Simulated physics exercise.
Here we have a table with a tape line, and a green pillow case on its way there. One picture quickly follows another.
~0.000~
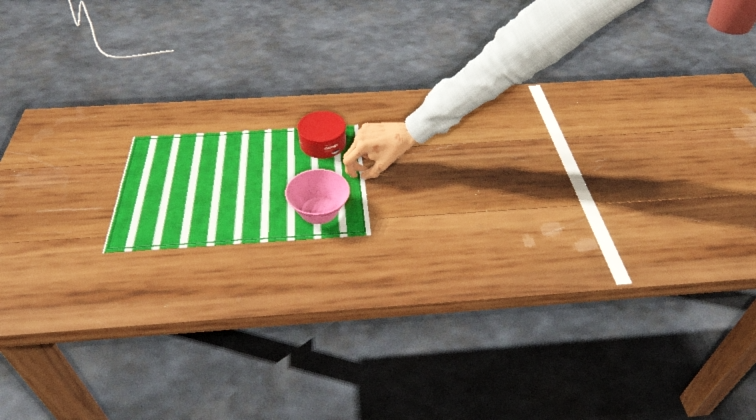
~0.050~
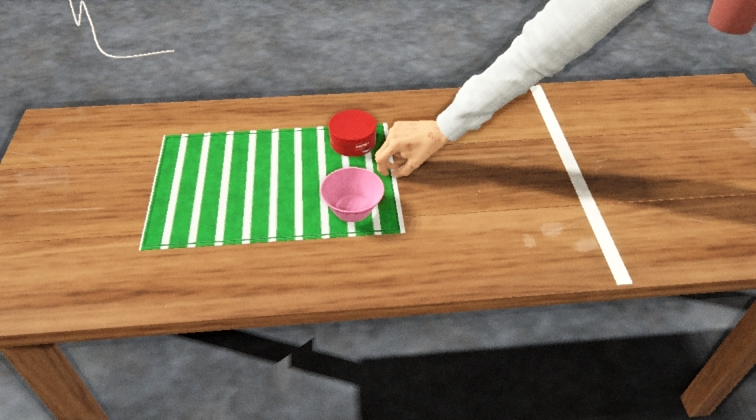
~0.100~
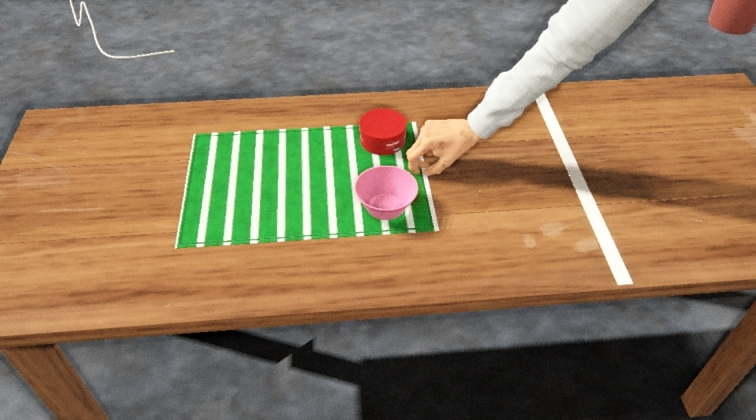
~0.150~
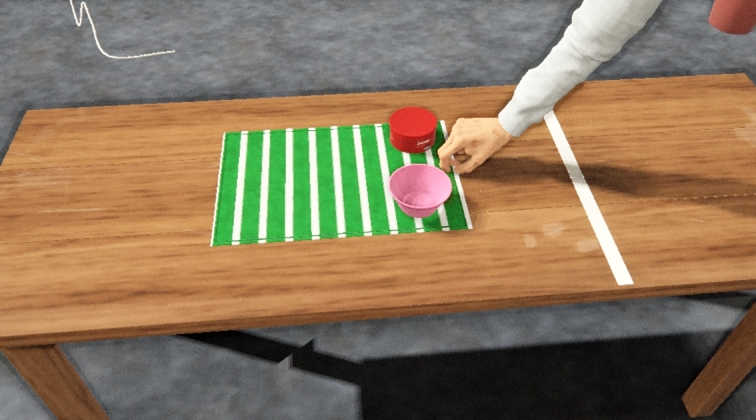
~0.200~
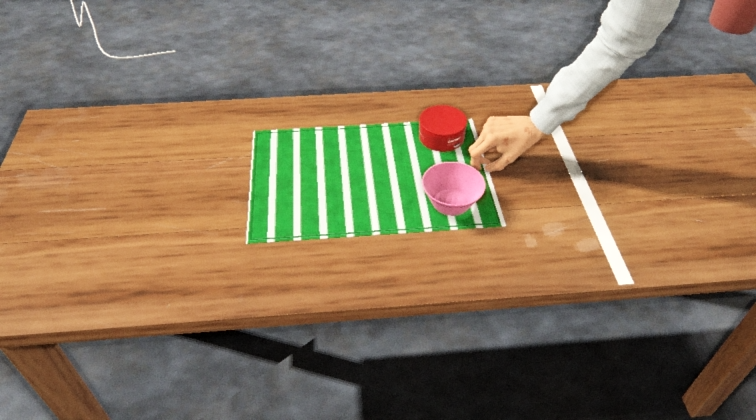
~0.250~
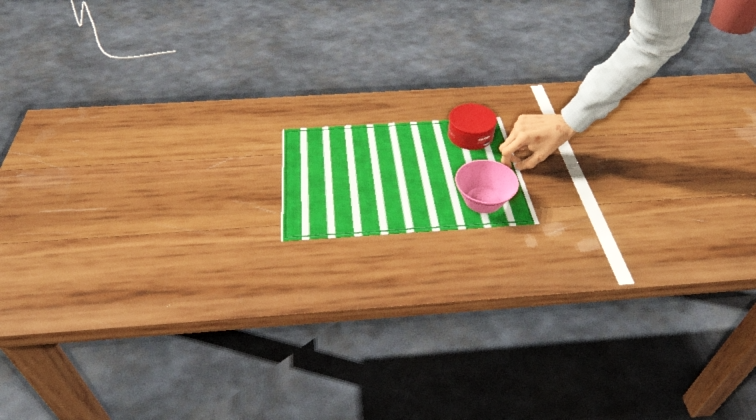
A hand in a pale long sleeve reaches in from the upper right over a wooden table on a grey floor, seen from above by a still camera. It grips the right edge of a green and white striped cloth, with a red tub and a pink bowl near that edge and white tape to the right. The hand pulls the cloth steadily rightward, and both containers ride along with it.
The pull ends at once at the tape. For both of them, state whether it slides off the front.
The red tub does slide off the front. The pink bowl does slide off the front.
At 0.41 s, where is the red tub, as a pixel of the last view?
It is near (557, 122) at that moment.
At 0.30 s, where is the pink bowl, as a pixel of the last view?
You'd spot it somewhere around (517, 189).
After 0.30 s, hem short of the tape; red tub on the cloth near (501, 125); pink bowl on the cloth near (517, 189).
After 0.41 s, hem at the tape; red tub ahead of the hem near (557, 122); pink bowl on the cloth near (580, 185).
At rest, hem at the tape; red tub ahead of the hem near (603, 121); pink bowl ahead of the hem near (629, 183). The red tub shoots off the front and the pink bowl slides clear of the cloth.
